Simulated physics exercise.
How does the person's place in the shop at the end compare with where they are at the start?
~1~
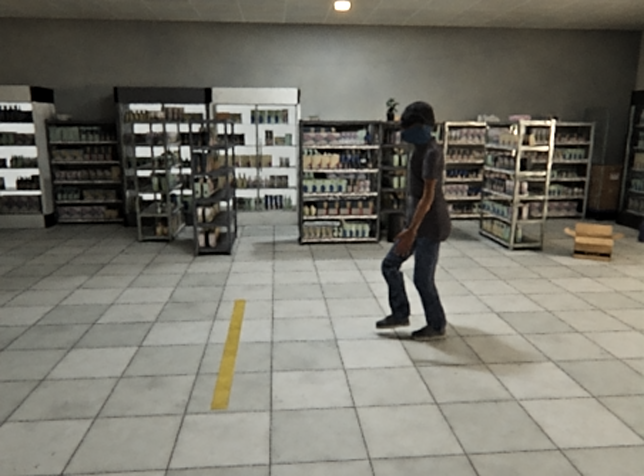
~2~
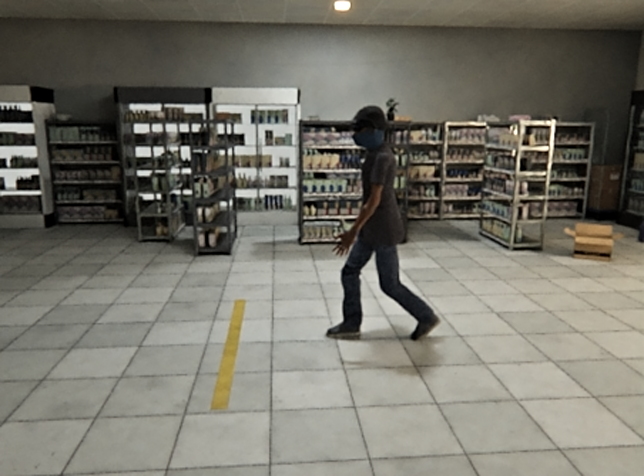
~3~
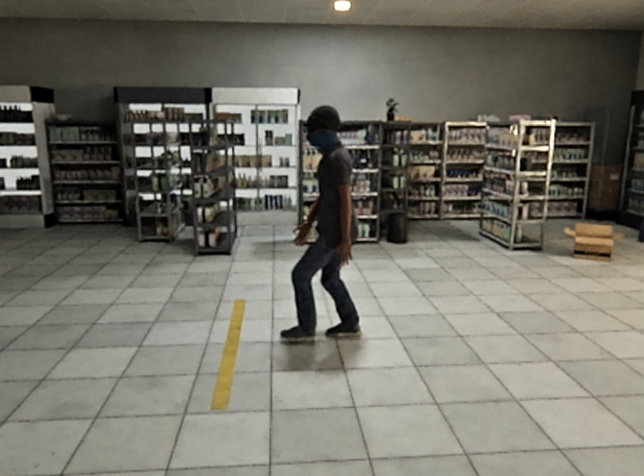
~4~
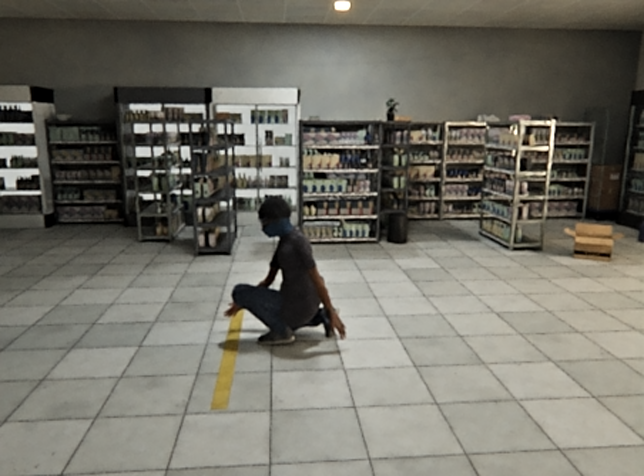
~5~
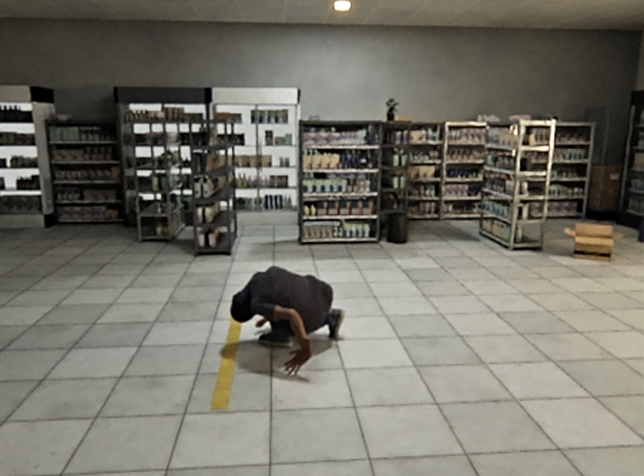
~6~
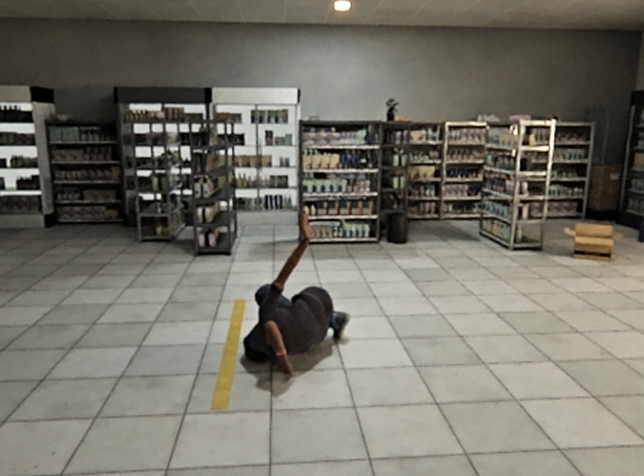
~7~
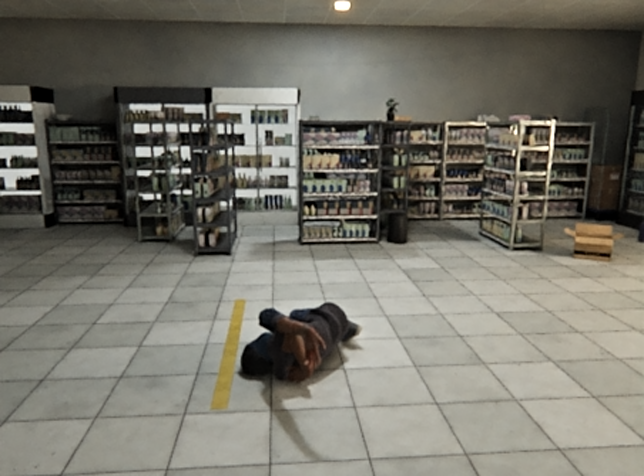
At the start the person is upright well to the right of the yellow tape, and by the end they are farther left and lower in view, lying on the floor just to the right of the tape.
